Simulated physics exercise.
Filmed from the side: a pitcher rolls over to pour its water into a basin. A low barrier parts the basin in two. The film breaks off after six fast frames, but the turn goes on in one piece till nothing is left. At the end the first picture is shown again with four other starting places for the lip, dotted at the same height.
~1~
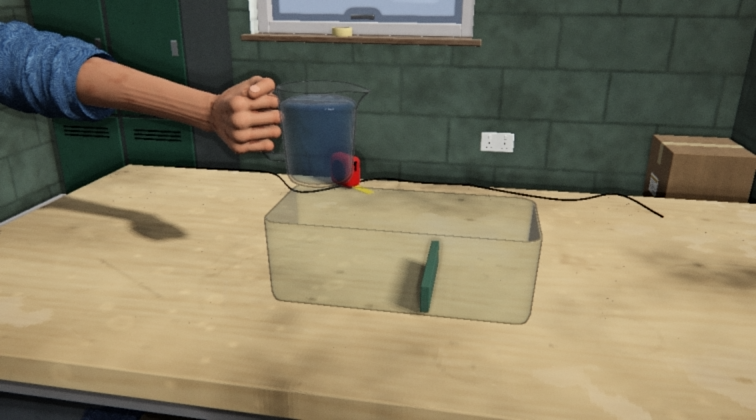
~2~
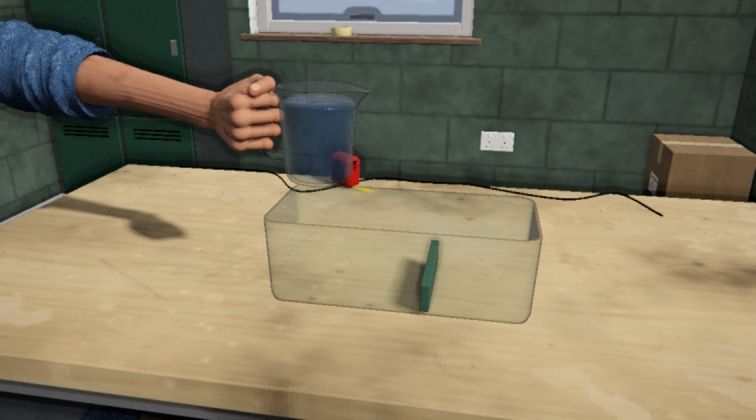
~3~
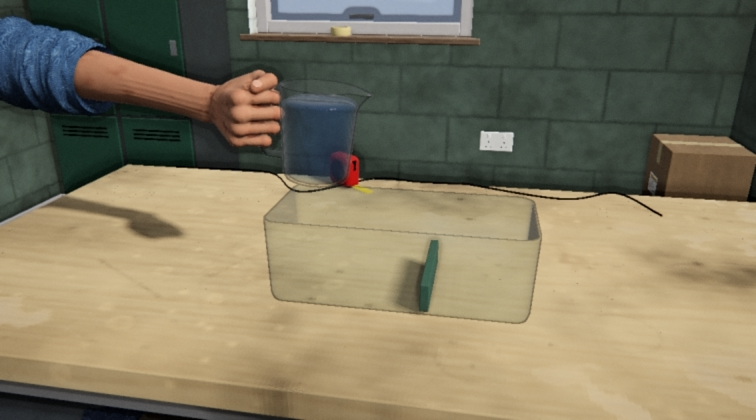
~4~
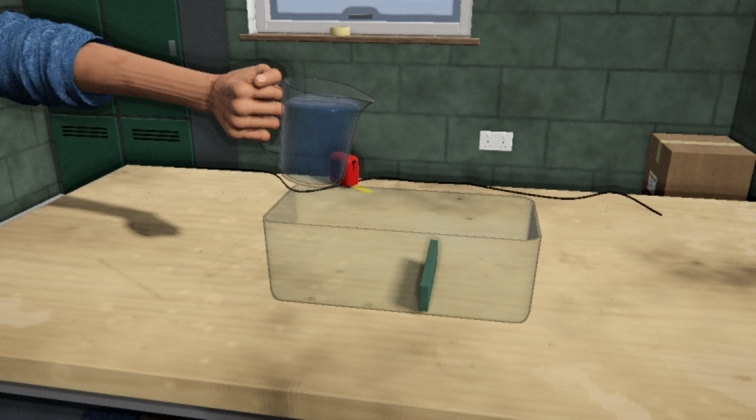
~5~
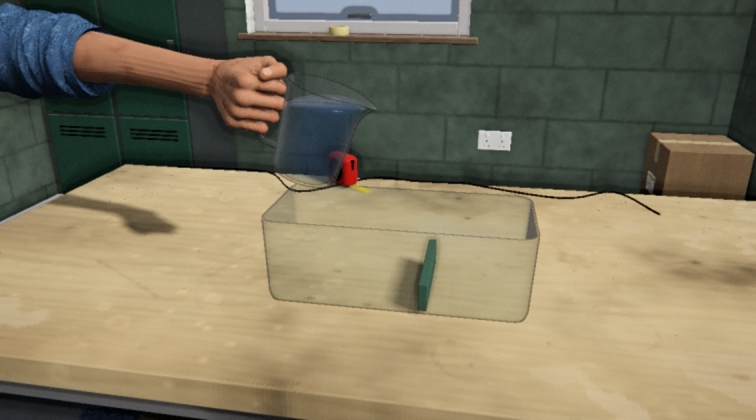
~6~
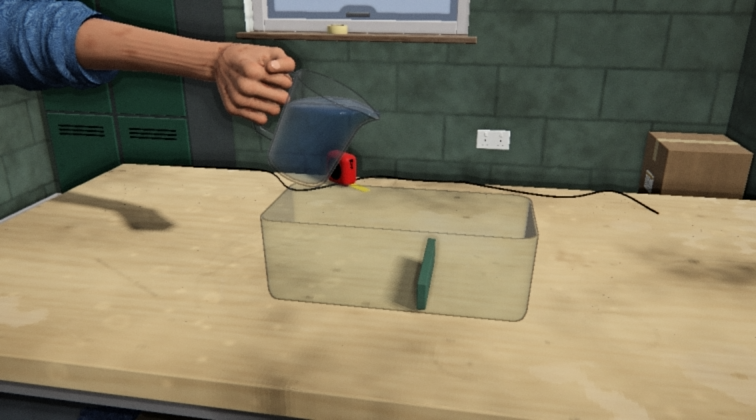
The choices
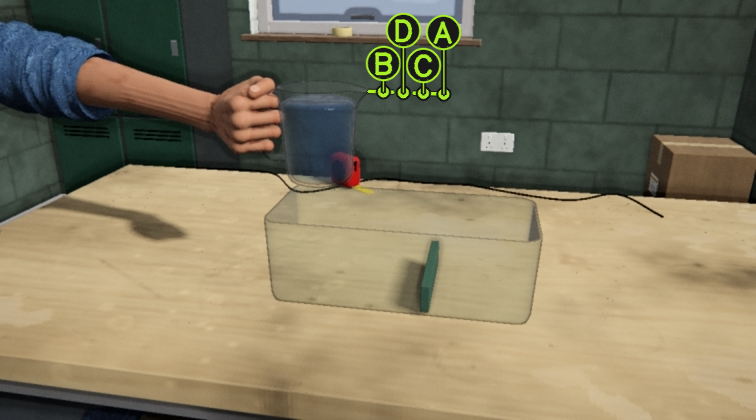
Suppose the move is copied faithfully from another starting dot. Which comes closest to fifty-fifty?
Dot B does it best.
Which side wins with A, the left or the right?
The right one.
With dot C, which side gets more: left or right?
The right one.
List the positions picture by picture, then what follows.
The first picture shows upright, lip at (368, 91); basin from (273, 296) to (530, 322); top of the wall at (431, 261); nothing has left yet.
The second picture shows upright, lip at (369, 91); nothing has left yet.
The third picture shows tipped about 5°, lip at (371, 95); nothing has left yet.
The fourth picture shows tipped about 10°, lip at (374, 101); nothing has left yet.
The fifth picture shows tipped about 18°, lip at (377, 109); nothing has left yet.
The sixth picture shows tipped about 27°, lip at (379, 118); nothing has left yet.
On the marked copy, A at (443, 94); B at (383, 91); C at (423, 93); D at (403, 92).
Choosing A, about 5 % ends left of the wall and 94 % right of it.
Choosing B, about 55 % ends left of the wall and 44 % right of it.
Choosing C, about 5 % ends left of the wall and 94 % right of it.
Choosing D, about 16 % ends left of the wall and 84 % right of it.
